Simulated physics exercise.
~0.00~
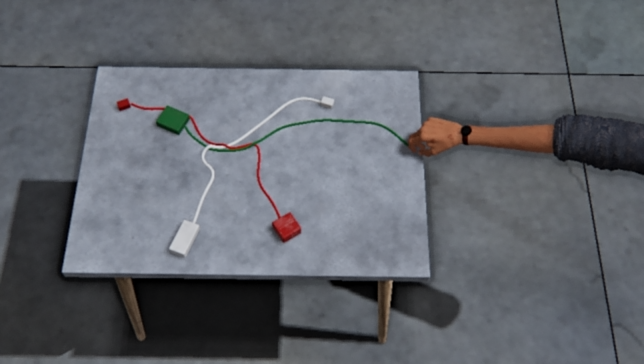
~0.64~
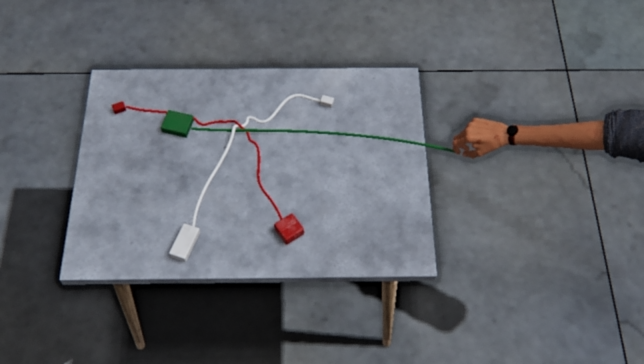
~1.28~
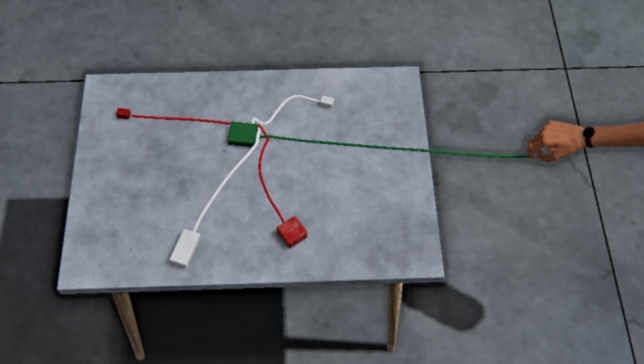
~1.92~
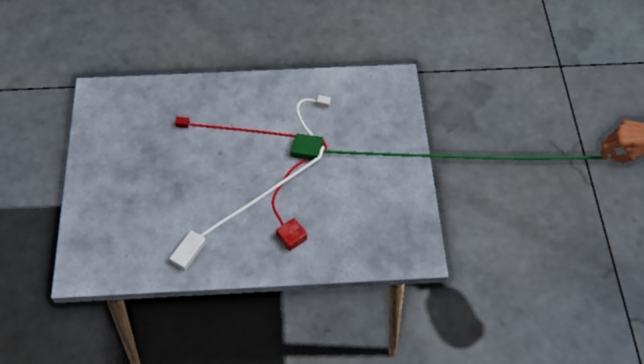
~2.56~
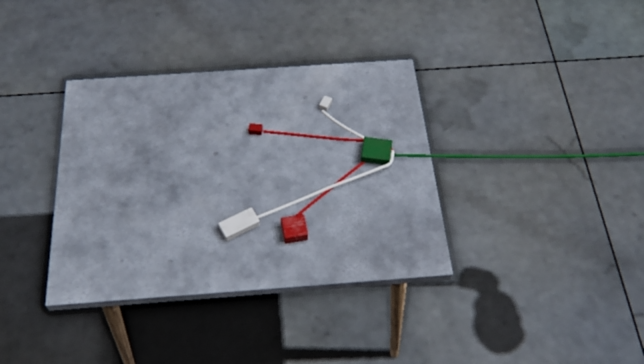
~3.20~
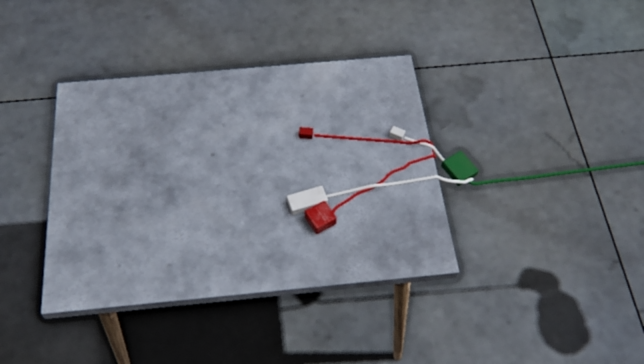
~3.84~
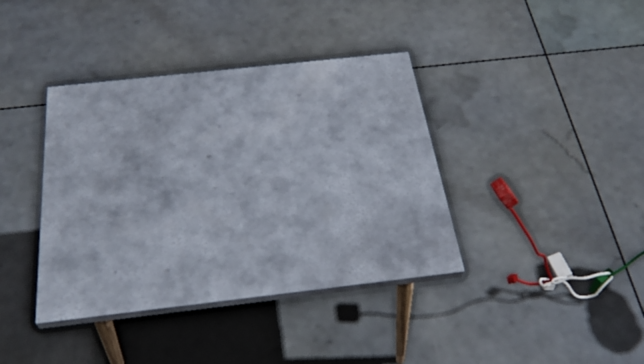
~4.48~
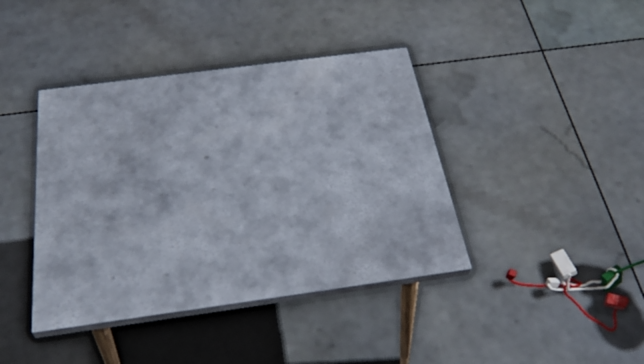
Green lead pulled rightwards by a hand drags its charger and the tangled red and white leads off a grey table.
